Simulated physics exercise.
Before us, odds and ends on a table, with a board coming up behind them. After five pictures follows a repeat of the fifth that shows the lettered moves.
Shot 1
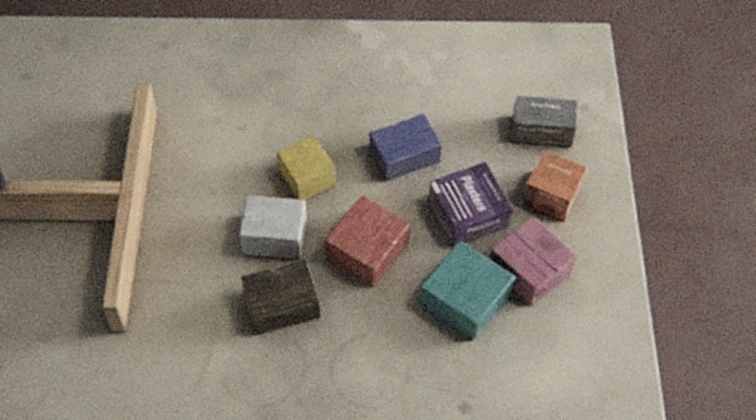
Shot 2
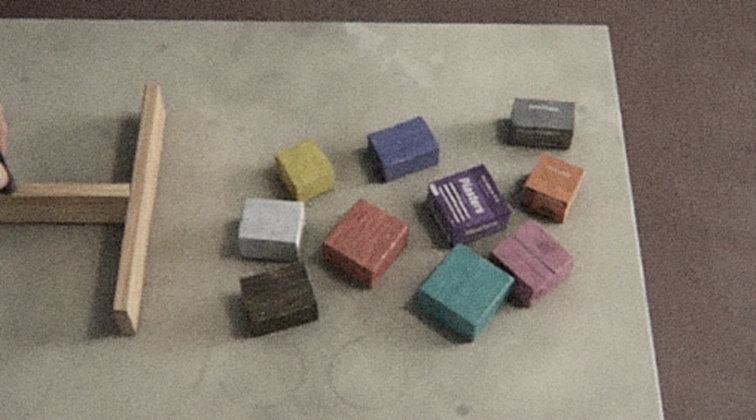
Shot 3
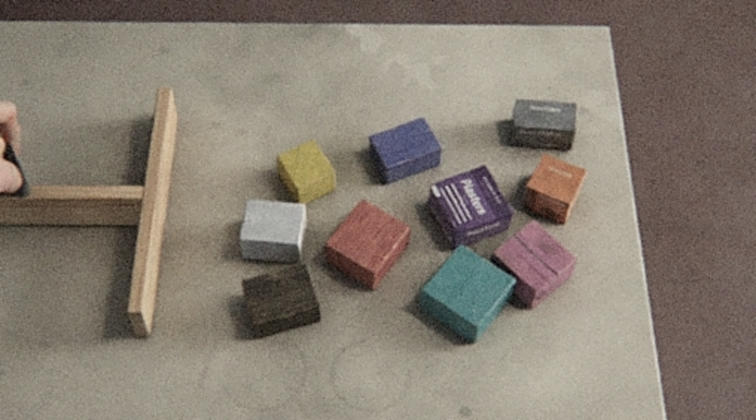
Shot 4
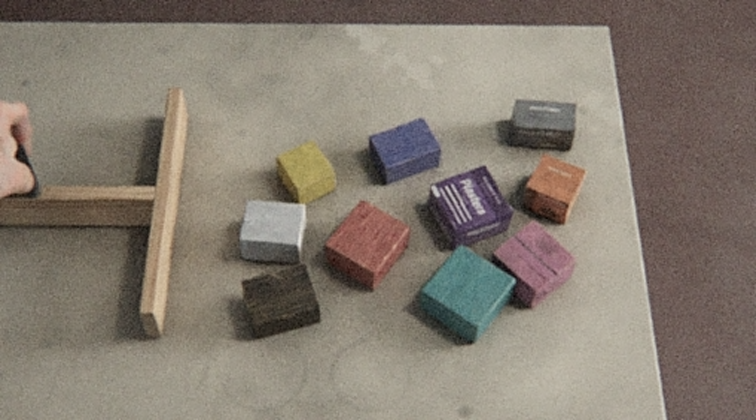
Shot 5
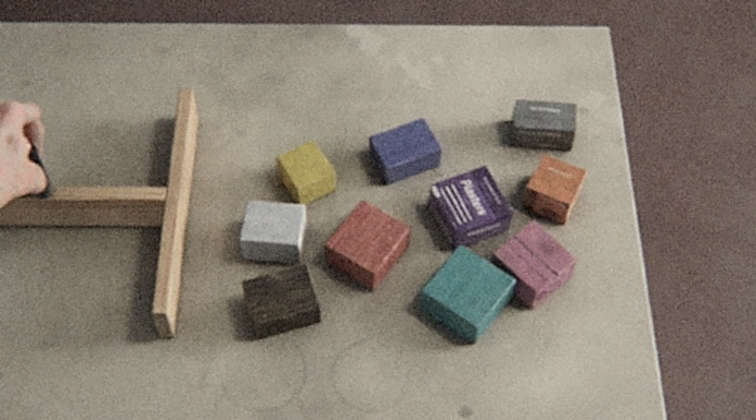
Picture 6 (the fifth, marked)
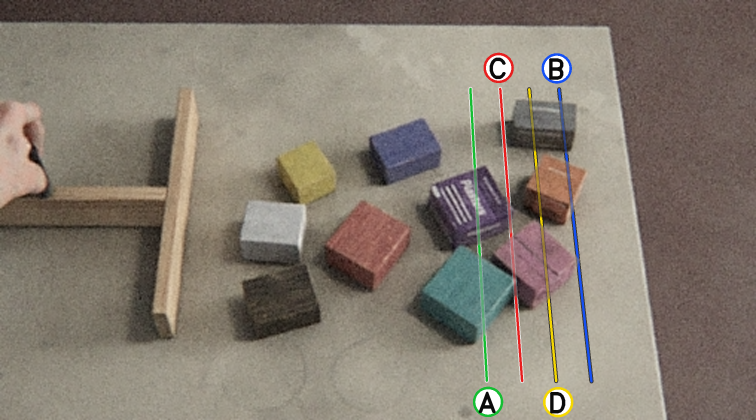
On a pale tabletop, a hand slides a T-shaped wooden board slowly right toward scattered coloured blocks, which stay in place.
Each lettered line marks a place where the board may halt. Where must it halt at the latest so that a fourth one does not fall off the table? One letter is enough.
It should halt at D.
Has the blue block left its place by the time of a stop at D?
By then, yes.
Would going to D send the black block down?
No.
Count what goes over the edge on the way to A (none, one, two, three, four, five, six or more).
In all, none.
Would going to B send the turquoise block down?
By then, yes.
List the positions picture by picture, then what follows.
In the first frame, white block (273, 228); orange box (555, 186); black block (282, 298).
In the second frame, board (137, 190); blue block (403, 149).
In the third frame, board (150, 192); yellow block (306, 173).
In the fourth frame, board (162, 193); turquoise block (467, 294).
In the fifth frame, board (173, 193); red block (368, 245); white block (273, 232); orange box (555, 189).
On the marked copy, A at (478, 223); B at (574, 223); C at (510, 223); D at (542, 223).
With D. Early on, board (307, 194); black block (347, 312); red block (404, 249).
Further on, board (442, 195); pink box (610, 270); orange box (577, 175).
At the end, board (541, 195); orange box over the edge; pink box over the edge; three fallen.
As for the rest, A is within the limit but short; B drops six; C is within the limit but short.
